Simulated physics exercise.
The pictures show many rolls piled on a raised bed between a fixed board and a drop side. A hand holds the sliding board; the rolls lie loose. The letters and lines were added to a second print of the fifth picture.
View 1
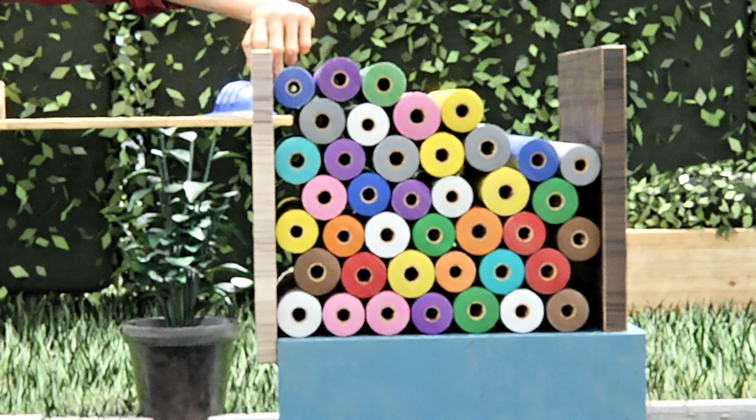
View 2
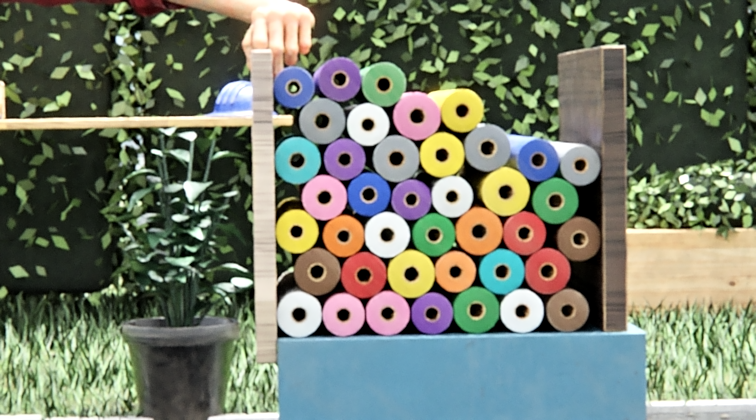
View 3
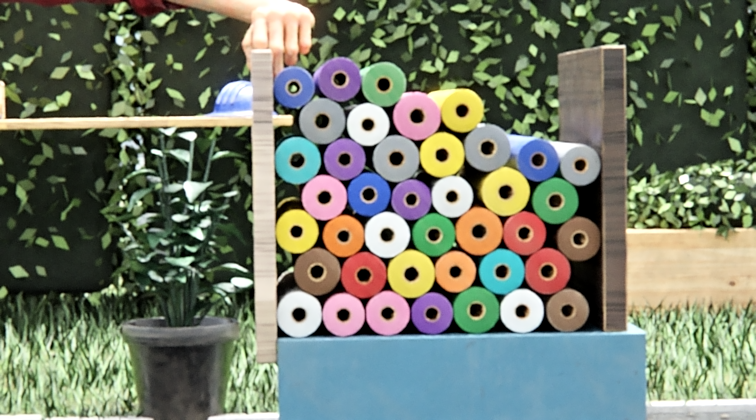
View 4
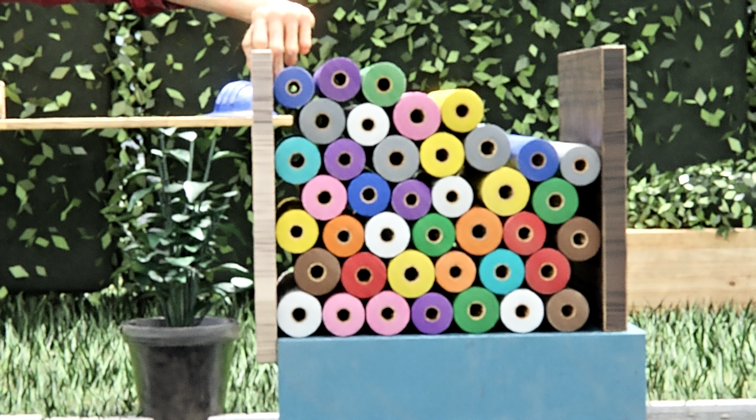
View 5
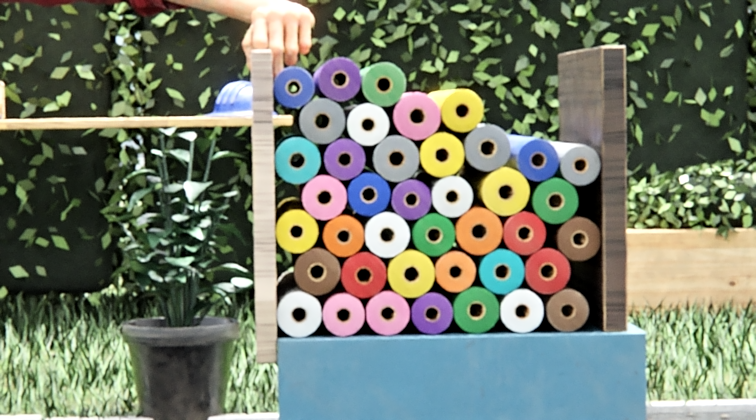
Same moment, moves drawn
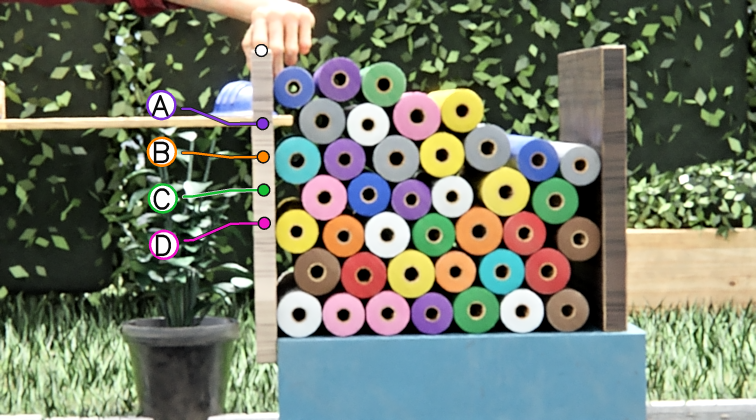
A hand stays still on the upright board beside a stack of colourful rolls.
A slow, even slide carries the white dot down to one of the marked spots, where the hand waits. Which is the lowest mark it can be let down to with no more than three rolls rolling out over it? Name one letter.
Lower it to C and no more.
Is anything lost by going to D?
At D: Yes.
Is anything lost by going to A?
No.
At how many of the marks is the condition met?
Three of the four.
On the copy, A at (263, 123); B at (263, 157); C at (264, 190); D at (264, 223); the white dot at (261, 51).
On C. First, top of the board (273, 116).
Then, top of the board (275, 189).
Finally, top of the board (275, 189), one out over the board.
By contrast, A none out over the board; B one out over the board; D four out over the board.
